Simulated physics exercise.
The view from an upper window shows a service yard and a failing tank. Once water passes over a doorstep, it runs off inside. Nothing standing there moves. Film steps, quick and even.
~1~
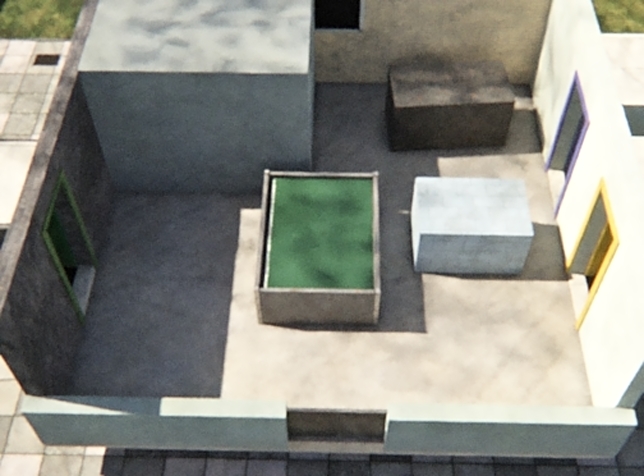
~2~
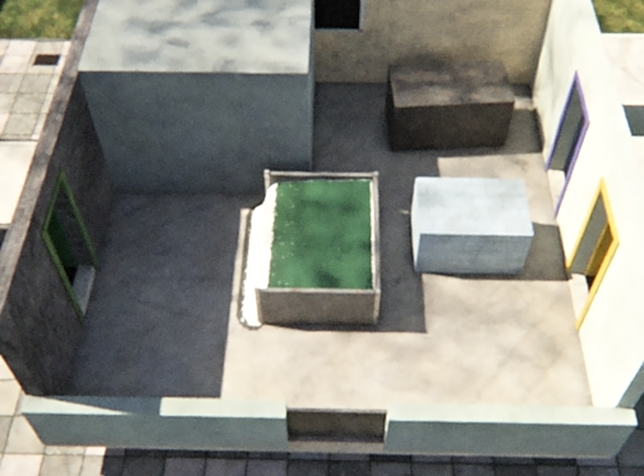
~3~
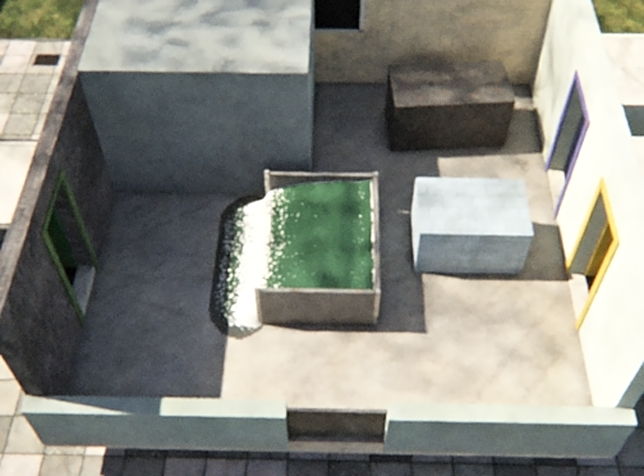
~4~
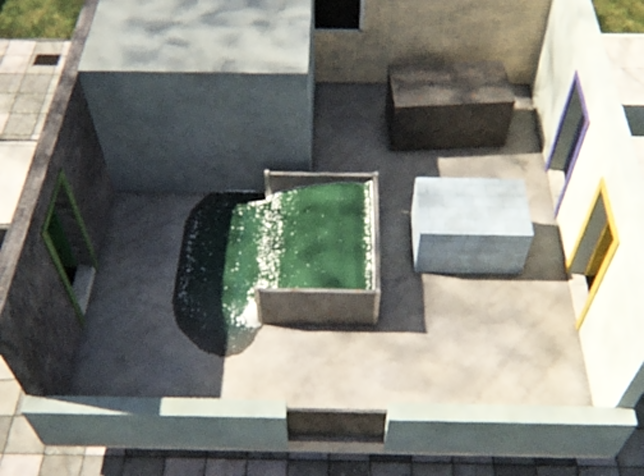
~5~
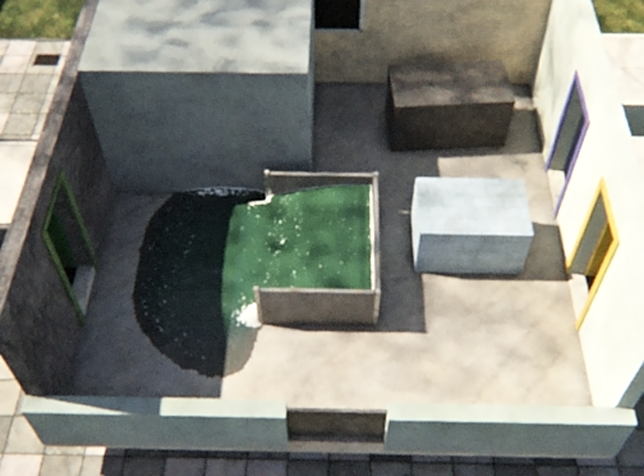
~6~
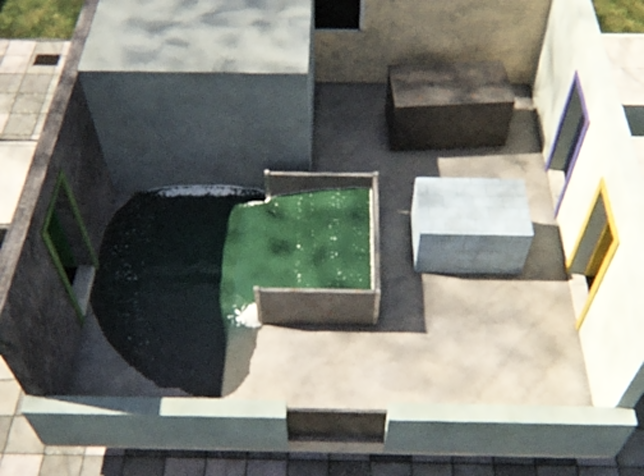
In a walled yard, green water pours from a tank's left side and spreads leftward across the floor.
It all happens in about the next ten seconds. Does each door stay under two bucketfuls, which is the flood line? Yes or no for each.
Yellow door - no, it floods; green door - no, it floods; blue door - yes, stays under.
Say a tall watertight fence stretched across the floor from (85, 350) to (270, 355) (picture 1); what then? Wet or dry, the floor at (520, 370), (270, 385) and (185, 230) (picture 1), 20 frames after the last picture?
Taking them in order, I'd say parched, soaked and soaked.
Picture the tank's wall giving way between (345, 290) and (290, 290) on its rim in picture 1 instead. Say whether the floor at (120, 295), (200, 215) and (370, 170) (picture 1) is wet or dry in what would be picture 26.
The first spot is swamped, the second spared, the third spared.
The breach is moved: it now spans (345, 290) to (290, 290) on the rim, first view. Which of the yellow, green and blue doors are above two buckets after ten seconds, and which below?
Result - yellow door tops the mark, green door does not reach it, blue door does not reach it.
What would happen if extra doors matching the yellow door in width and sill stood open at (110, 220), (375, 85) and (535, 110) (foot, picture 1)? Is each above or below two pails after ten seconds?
Taken in sequence, they go: Exceeded, not exceeded, not exceeded.
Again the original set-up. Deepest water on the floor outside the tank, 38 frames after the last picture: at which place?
Estimated pixel: (582, 394).
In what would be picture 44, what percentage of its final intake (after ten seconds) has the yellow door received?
Near 15 in a hundred.
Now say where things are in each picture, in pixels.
In the first picture, the water tank at (319, 232) is whole and still.
In the second picture, the front is at (257, 326), out from the gap at (266, 253).
In the third picture, water pours out at (266, 253) and has run to (236, 333).
In the fourth picture, the front is at (198, 339), out from the gap at (266, 255).
In the fifth picture, the front is at (179, 194), out from the gap at (266, 255).
In the sixth picture, water pours out at (266, 255) and has run to (110, 232).
A moment on, water covers 30 % of the floor; the yellow door not reached, the green door far over two buckets in, the blue door not reached.
Next, water covers 30 % of the floor; the yellow door not reached, the green door far over two buckets in, the blue door not reached.
Then, water covers 40 % of the floor; the yellow door not reached, the green door far over two buckets in, the blue door not reached.
Later, water covers 70 % of the floor; the yellow door under two buckets in, the green door far over two buckets in, the blue door not reached.
In the end, water covers 85 % of the floor; the yellow door over two buckets in, the green door far over two buckets in, the blue door wet at the sill, nothing in.
